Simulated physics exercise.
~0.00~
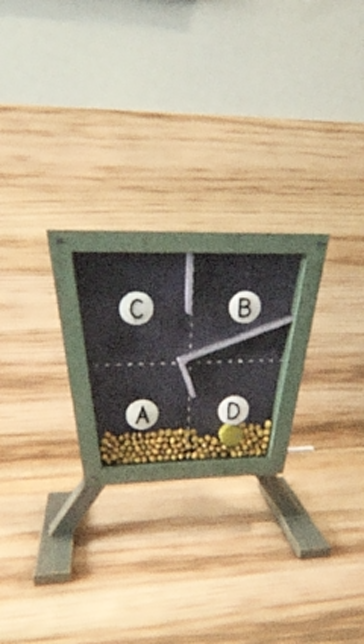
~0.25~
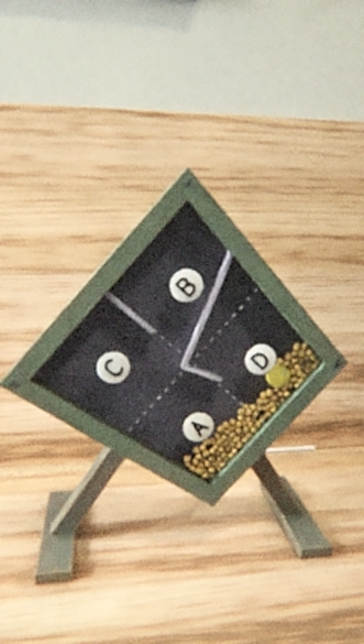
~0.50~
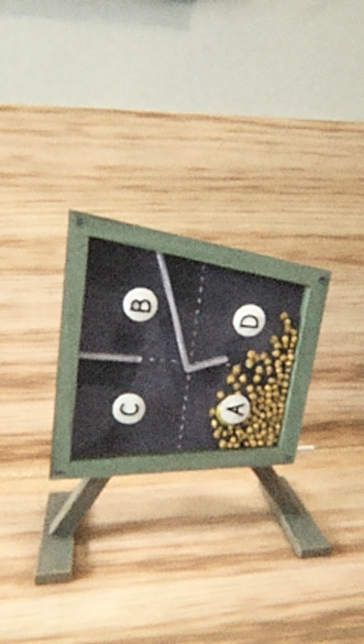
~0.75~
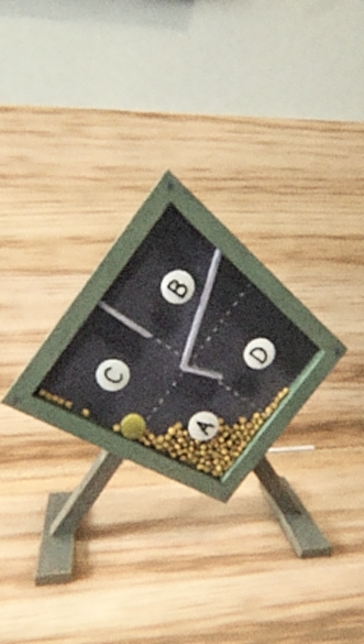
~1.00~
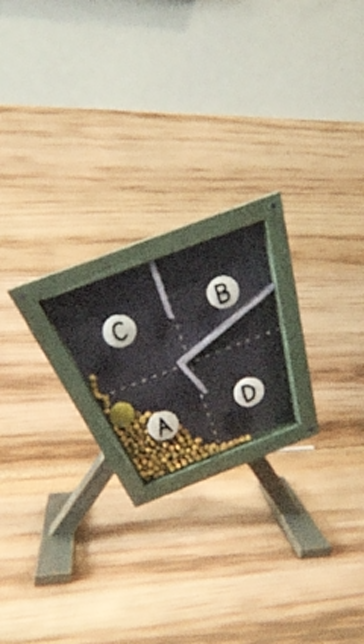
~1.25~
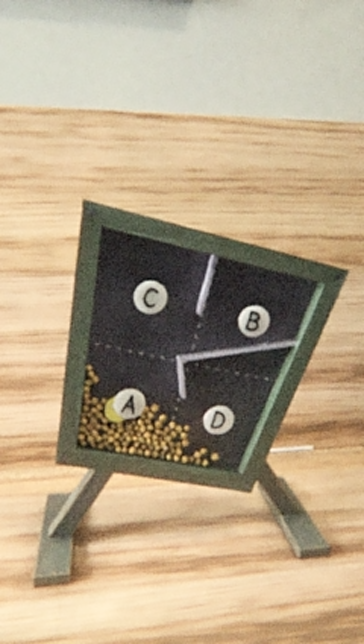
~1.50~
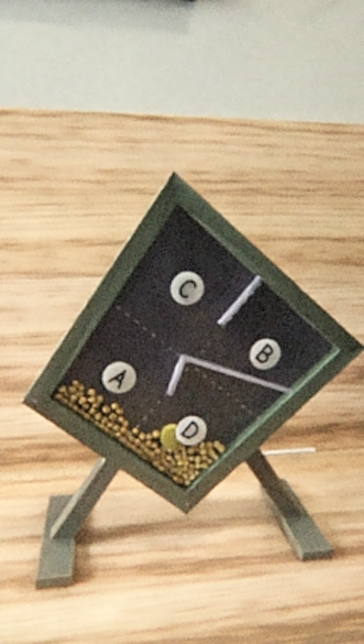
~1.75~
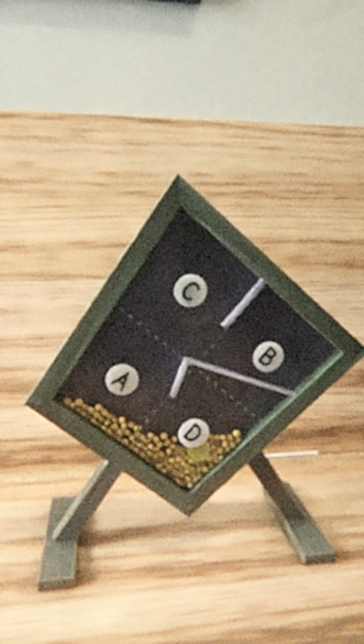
A green-framed display case full of small golden beads turned anticlockwise on its stand, then swung back clockwise past level, sending the beads and a yellow disc sliding about inside, until it stopped tilted with most beads and the disc in quarter D.
